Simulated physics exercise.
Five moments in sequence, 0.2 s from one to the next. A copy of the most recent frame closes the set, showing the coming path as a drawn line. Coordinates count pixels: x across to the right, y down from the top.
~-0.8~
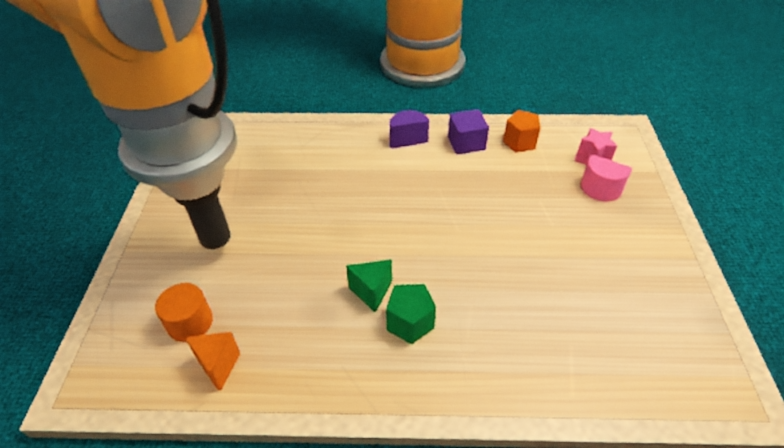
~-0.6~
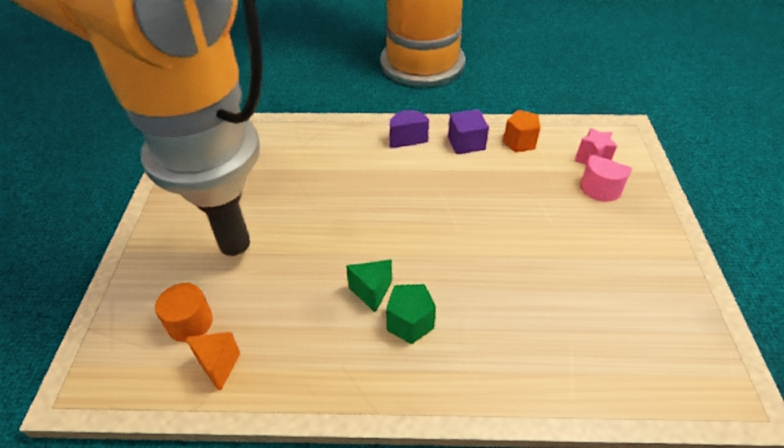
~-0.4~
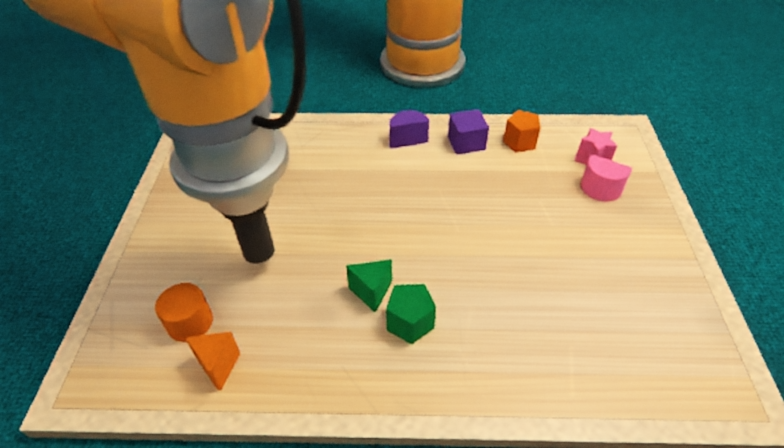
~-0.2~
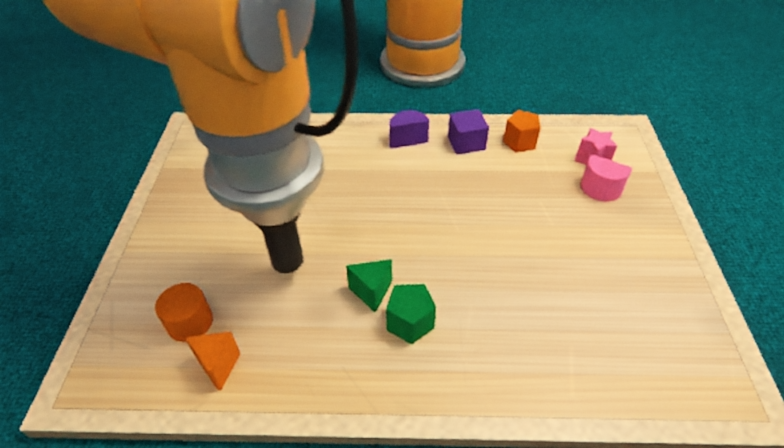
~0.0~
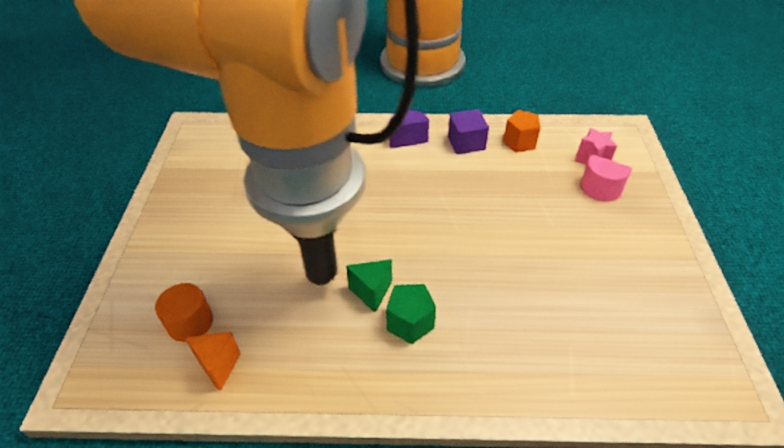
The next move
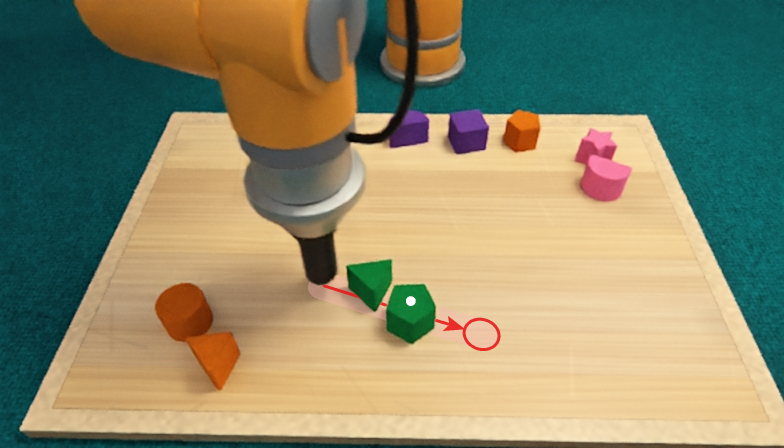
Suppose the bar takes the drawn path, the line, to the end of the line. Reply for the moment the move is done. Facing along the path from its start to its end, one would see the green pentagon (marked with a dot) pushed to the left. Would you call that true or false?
It is false.
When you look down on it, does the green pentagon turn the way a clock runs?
Yes, it checks out.
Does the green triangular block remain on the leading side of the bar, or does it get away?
At the end of the path, the bar has already lost the green triangular block, which lies beside or behind it.
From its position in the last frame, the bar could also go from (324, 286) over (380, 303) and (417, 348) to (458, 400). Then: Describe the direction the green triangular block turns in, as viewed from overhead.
From above, the green triangular block will be seen to turn clockwise.
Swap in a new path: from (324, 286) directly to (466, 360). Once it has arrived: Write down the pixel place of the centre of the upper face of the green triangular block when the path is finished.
It will likely be found at (392, 267).
The drawn path runs from (324, 286) directly to (482, 334); the dot is on the green pentagon.
On the path given first. One third of the way, bar (374, 288); green triangular block (400, 265), turned 25° clockwise.
Two thirds of the way, bar (427, 304); green triangular block (419, 266), turned 25° anticlockwise; green pentagon (456, 323), turned 40° clockwise.
At the end, bar (484, 321); green triangular block (419, 266), turned 25° anticlockwise; green pentagon (491, 350), turned 80° clockwise.
